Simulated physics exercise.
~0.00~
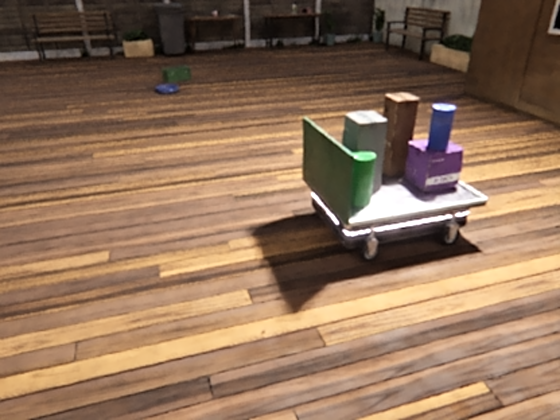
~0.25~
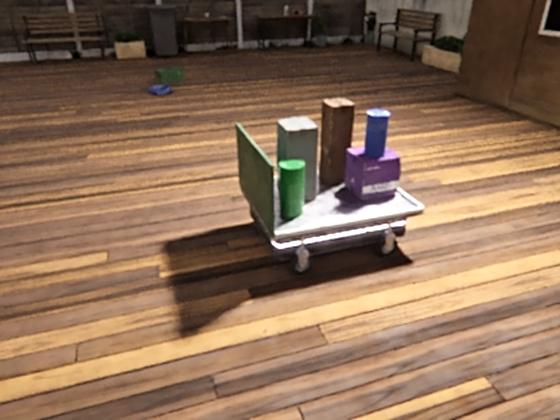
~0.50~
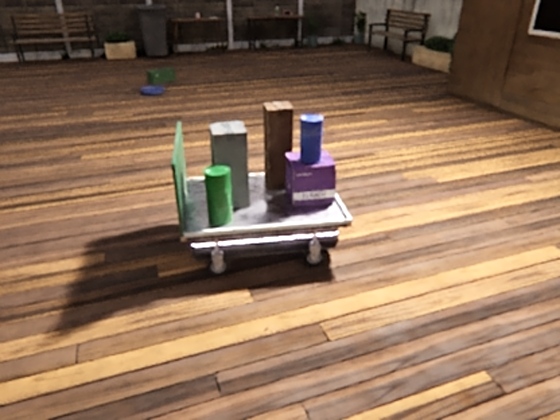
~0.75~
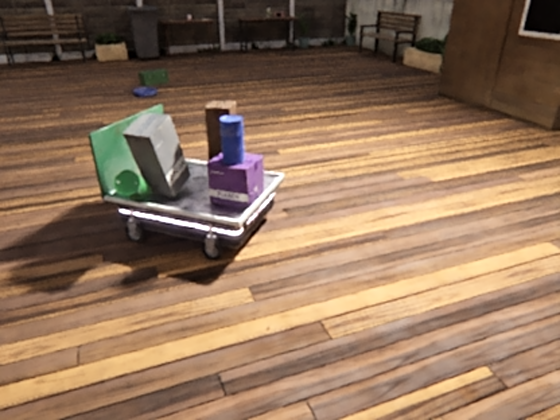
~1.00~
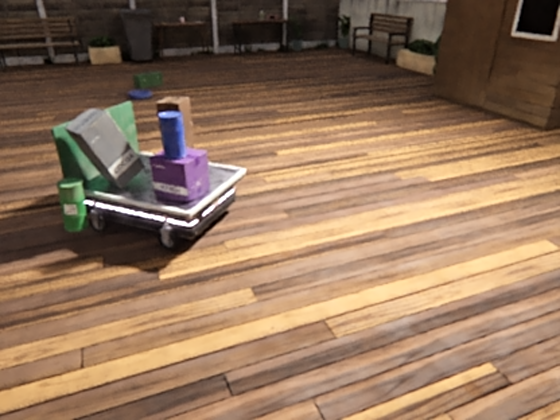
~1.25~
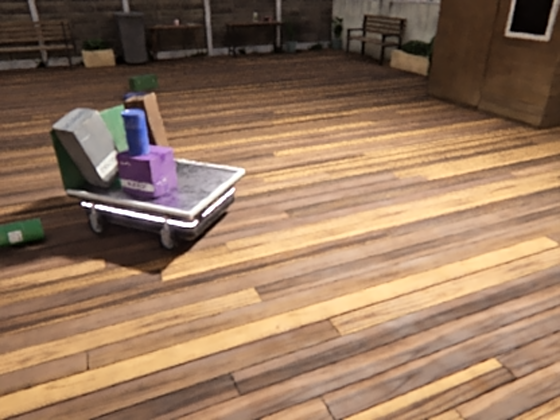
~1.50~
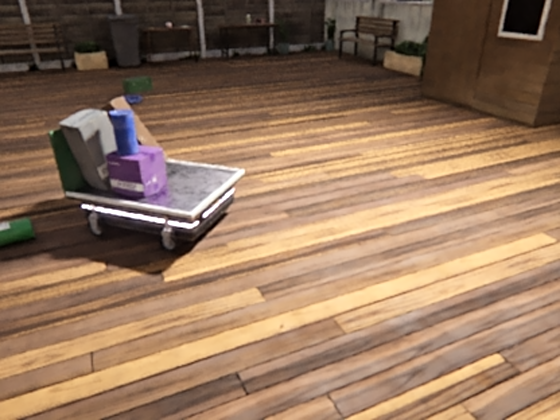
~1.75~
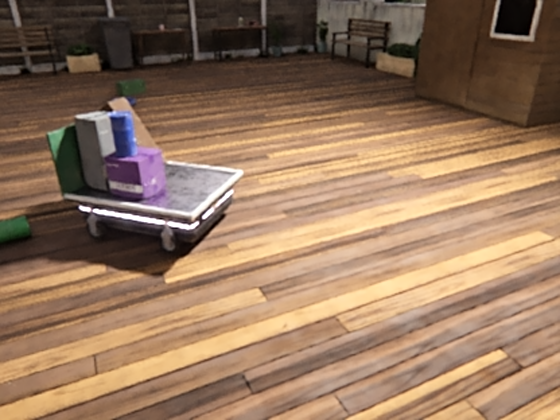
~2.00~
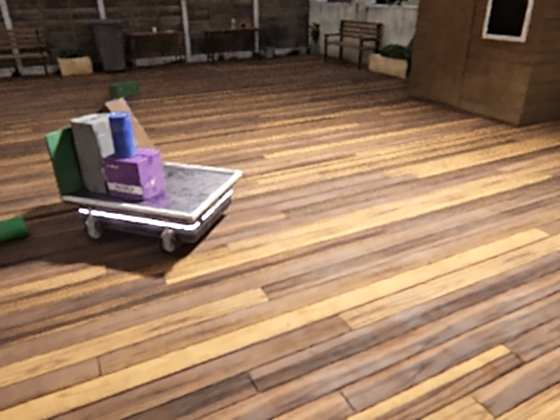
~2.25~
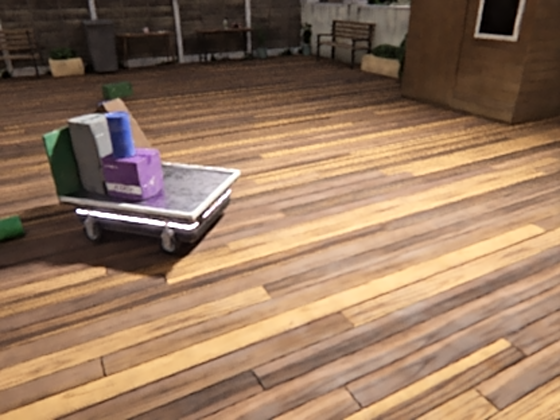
A flat cart carrying boxes and canisters rolled left across a wooden deck, turning as the green canister toppled off and the grey box tipped, then stopped with the grey box upright again, the brown box leaning, and the green canister lying on the floor.
